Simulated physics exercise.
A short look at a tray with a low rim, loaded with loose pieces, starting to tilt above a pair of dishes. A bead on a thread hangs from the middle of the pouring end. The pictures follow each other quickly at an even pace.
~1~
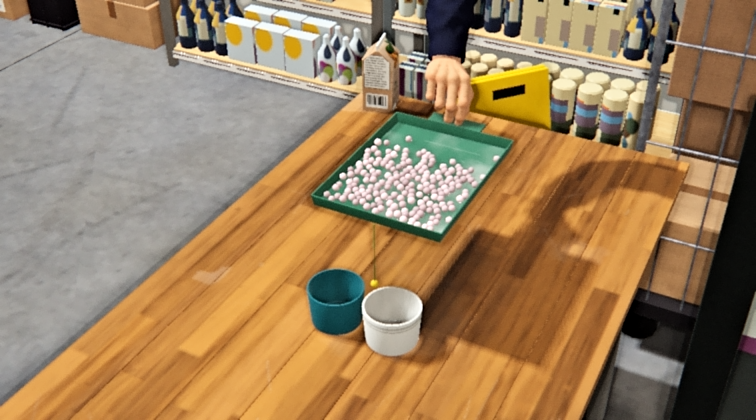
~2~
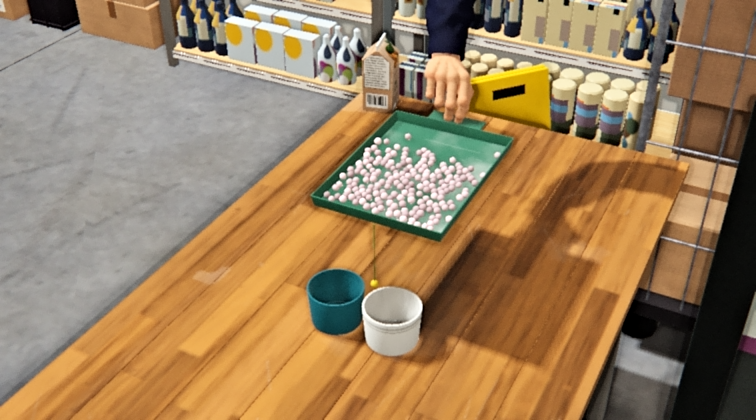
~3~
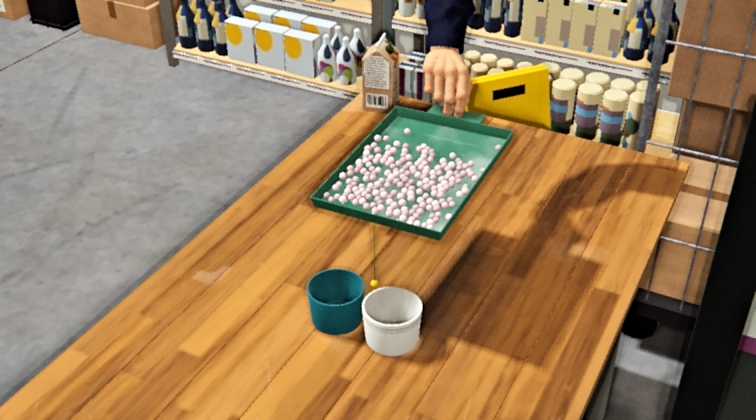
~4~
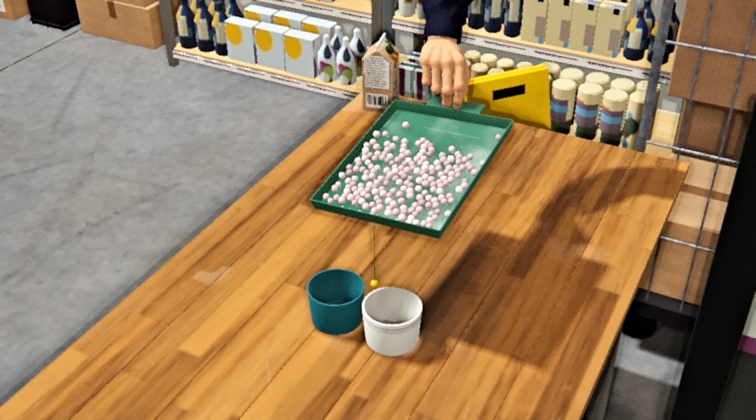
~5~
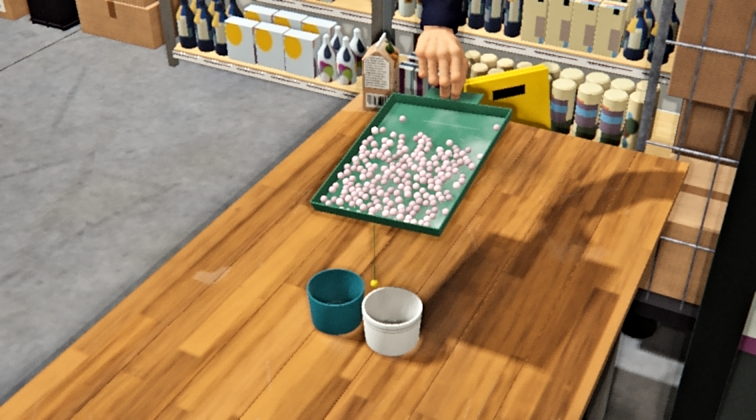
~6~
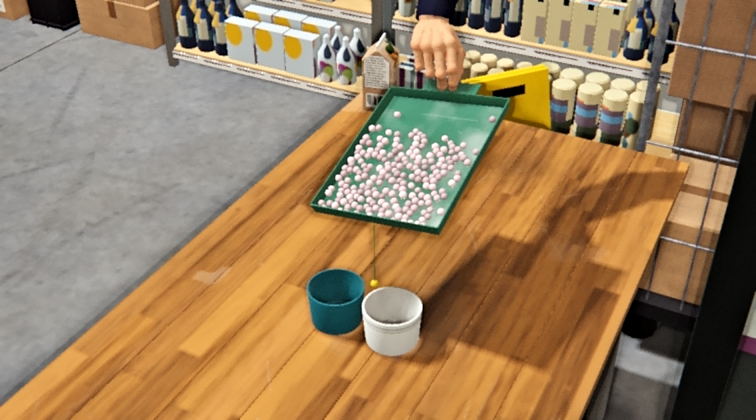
A green tray of pale pink beads was tilted up by a hand at its far end above a teal dish and a white one, its left side dipping slightly as the beads slid a little.
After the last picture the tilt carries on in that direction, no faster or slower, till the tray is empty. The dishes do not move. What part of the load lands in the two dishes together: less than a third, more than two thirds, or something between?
They take from one third to two thirds between them.
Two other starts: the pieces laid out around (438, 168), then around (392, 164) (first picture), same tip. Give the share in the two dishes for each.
The first gives 40 %, the second 50 %.
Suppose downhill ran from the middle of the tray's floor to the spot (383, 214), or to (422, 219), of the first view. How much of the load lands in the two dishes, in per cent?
About 30 and 20 per cent.
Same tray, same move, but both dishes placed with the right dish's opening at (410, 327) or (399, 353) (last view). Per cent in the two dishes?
About 10 and 0 per cent.
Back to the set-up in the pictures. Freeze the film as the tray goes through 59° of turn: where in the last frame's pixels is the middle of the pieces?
Roughly at (356, 184).
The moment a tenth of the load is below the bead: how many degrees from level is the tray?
At about 75°.
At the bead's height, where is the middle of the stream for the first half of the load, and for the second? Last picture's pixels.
Around (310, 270) and then (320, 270).
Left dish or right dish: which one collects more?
The winner is left.
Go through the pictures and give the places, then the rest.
In the first frame, corners of the pouring end at (314, 195) and (440, 232), level; middle of the load at (406, 183), sugar pearls; left dish at (322, 317); right dish at (379, 337); bead on its thread at (375, 284).
In the second frame, corners of the pouring end at (314, 195) and (440, 231), level; middle of the load at (406, 182).
In the third frame, corners of the pouring end at (313, 197) and (440, 230), tipped barely, lowest at the left corner; middle of the load at (406, 180).
In the fourth frame, corners of the pouring end at (313, 199) and (439, 229), tipped a little, lowest at the left corner; middle of the load at (405, 177).
In the fifth frame, corners of the pouring end at (313, 201) and (438, 227), tipped a little, lowest at the left corner; middle of the load at (402, 175).
In the sixth frame, corners of the pouring end at (313, 203) and (437, 226), tipped clearly, lowest at the left corner; middle of the load at (397, 174), nearly all on the move; left dish at (322, 317); right dish at (379, 337).
Soon, tray tipped steeply; nearly all on the tray; a stray few outside both; a stray few in the air.
A while on, tray tipped right over; a small part on the tray; about a third in the left dish; about a third outside both; a small part in the air.
Towards the end, tray tipped past a quarter turn; about half in the left dish; about half outside both.
Finally, tray tipped past a quarter turn; none in the right dish; about half in the left dish; about half outside both.
